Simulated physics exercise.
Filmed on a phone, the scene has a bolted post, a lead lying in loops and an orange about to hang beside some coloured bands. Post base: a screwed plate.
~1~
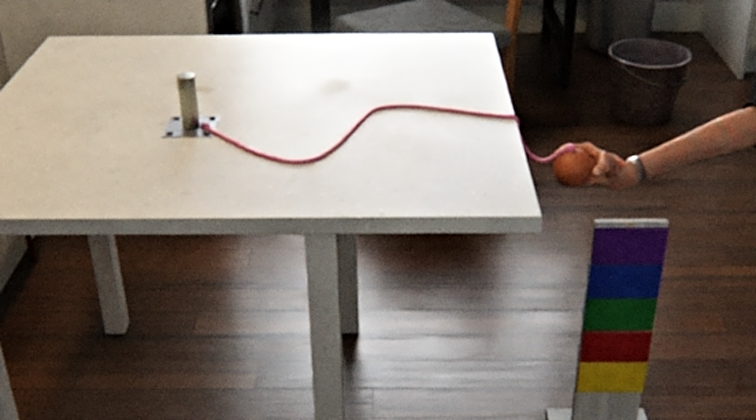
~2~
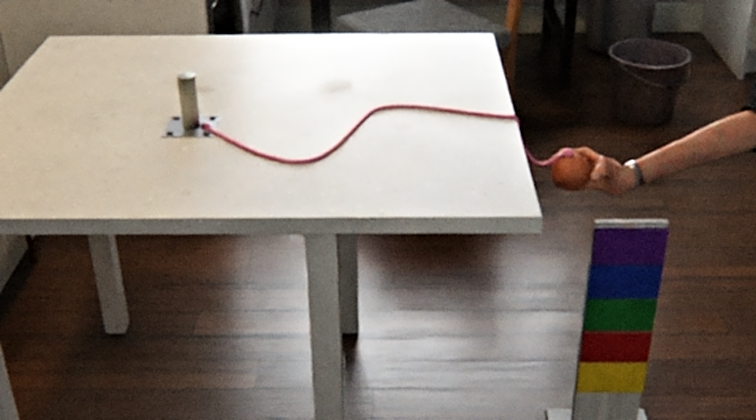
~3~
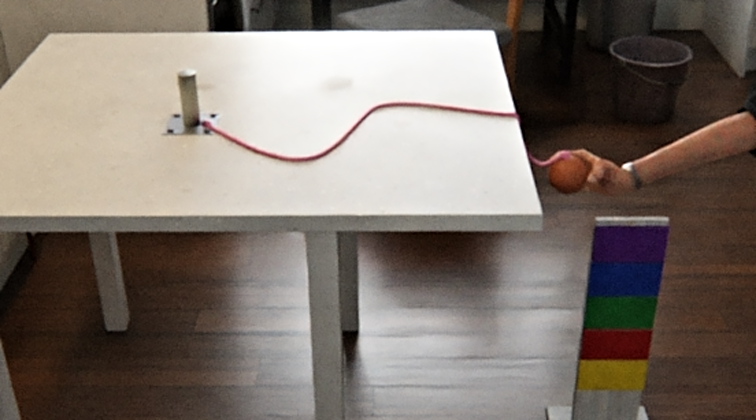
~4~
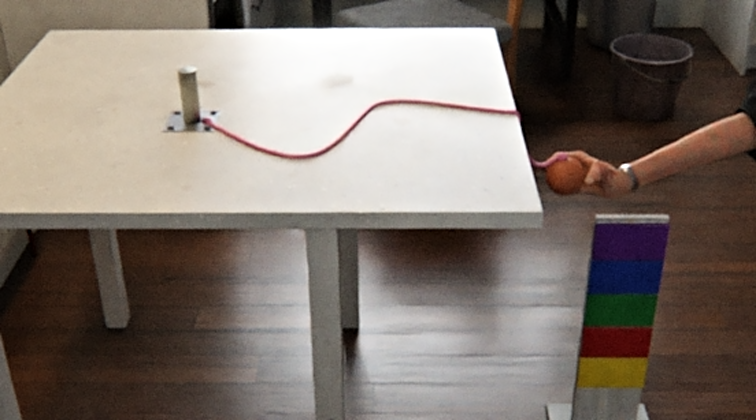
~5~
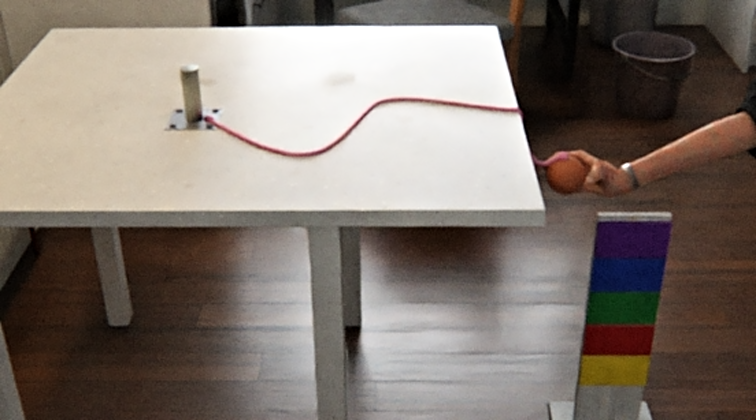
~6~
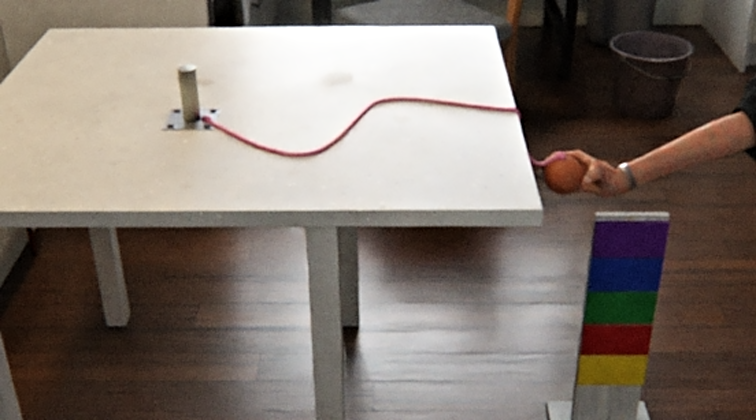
A hand held an orange ball almost still just off the table's right edge, above a stand of coloured bands, while a pink cord lay in curves from a post across the white tabletop.
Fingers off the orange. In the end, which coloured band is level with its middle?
The green band.
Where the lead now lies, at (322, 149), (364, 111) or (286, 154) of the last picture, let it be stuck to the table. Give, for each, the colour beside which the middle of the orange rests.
Blue, then purple, then blue.
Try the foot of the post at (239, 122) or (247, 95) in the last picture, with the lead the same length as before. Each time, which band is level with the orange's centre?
Result 1: Red. Result 2: Red.
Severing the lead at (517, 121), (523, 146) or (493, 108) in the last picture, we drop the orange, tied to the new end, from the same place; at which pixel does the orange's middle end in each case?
Well, that gives around (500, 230) the first time, (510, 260) the next and (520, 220) the last.
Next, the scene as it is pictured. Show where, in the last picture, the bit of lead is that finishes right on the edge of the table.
Roughly (413, 99).
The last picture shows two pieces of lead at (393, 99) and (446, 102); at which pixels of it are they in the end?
(502, 123) and (521, 160).
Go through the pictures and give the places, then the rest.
The first frame shows orange (573, 167); purple (630, 248); blue (625, 282); green (621, 316); red (616, 348); yellow (612, 378).
The second frame shows orange (571, 172); lead through (231, 141) (303, 162) (357, 125) (419, 107) (504, 117).
The third frame shows orange (568, 175).
The fourth frame shows orange (565, 176); lead through (231, 136) (303, 156) (358, 120) (420, 102) (505, 112).
The fifth frame shows orange (566, 175).
The sixth frame shows orange (563, 175); lead through (231, 134) (303, 154) (358, 118) (420, 100) (505, 110).
Early on, orange near (532, 291); level with blue.
Midway, orange near (486, 306); level with green.
Near the end, orange near (505, 310); level with green.
Finally, orange near (515, 311); level with green. Its centre hangs level with the green band.
